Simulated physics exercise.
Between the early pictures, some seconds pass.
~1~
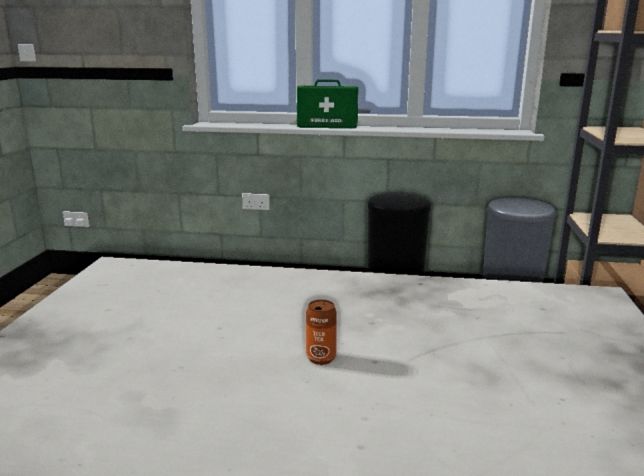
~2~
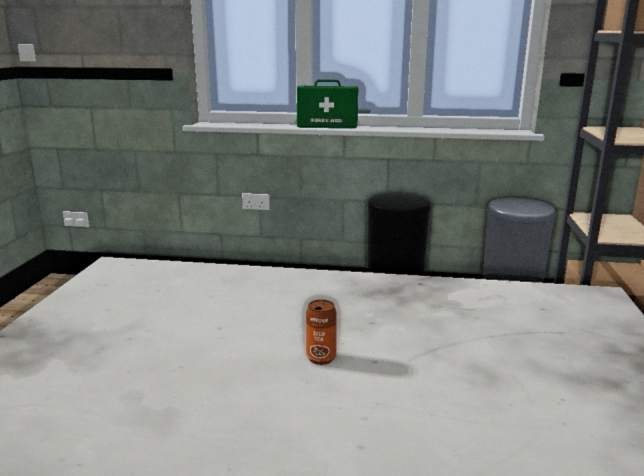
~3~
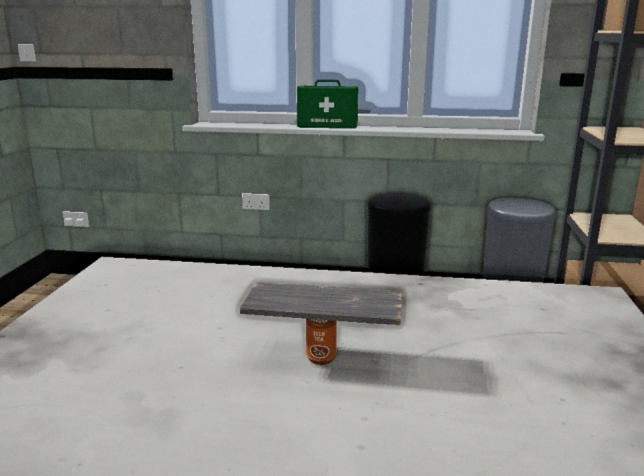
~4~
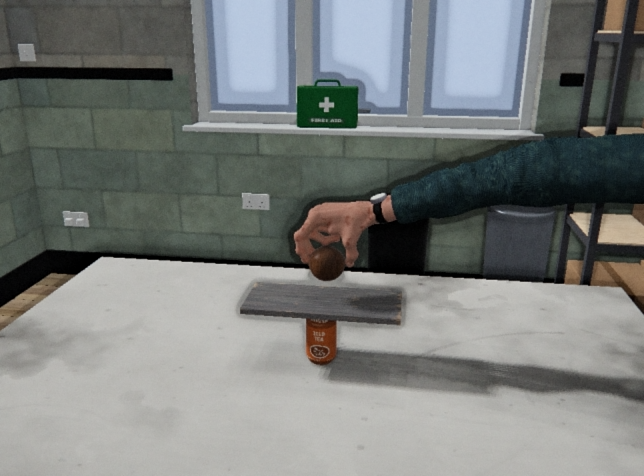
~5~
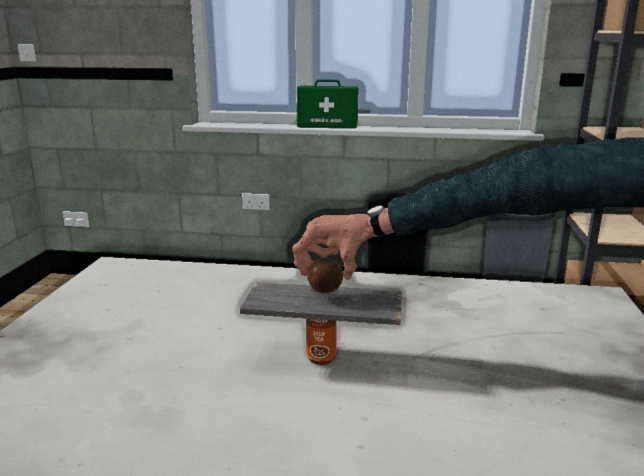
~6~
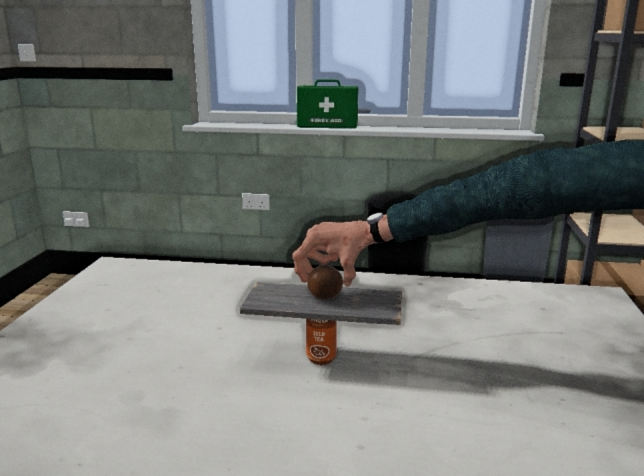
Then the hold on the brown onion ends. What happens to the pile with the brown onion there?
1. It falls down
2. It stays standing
The answer is 2.
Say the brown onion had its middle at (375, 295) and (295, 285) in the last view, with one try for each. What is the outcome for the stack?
Result of try one is that it tips over, and of try two that it stays stable.
Then, 0.50 s on from there, no change.
Then, 1.10 s on from there, brown onion resting near (325, 283).
In the end, all 3 unmoved. At the end, from the last picture's camera, brown onion near (325, 283). The stack holds.
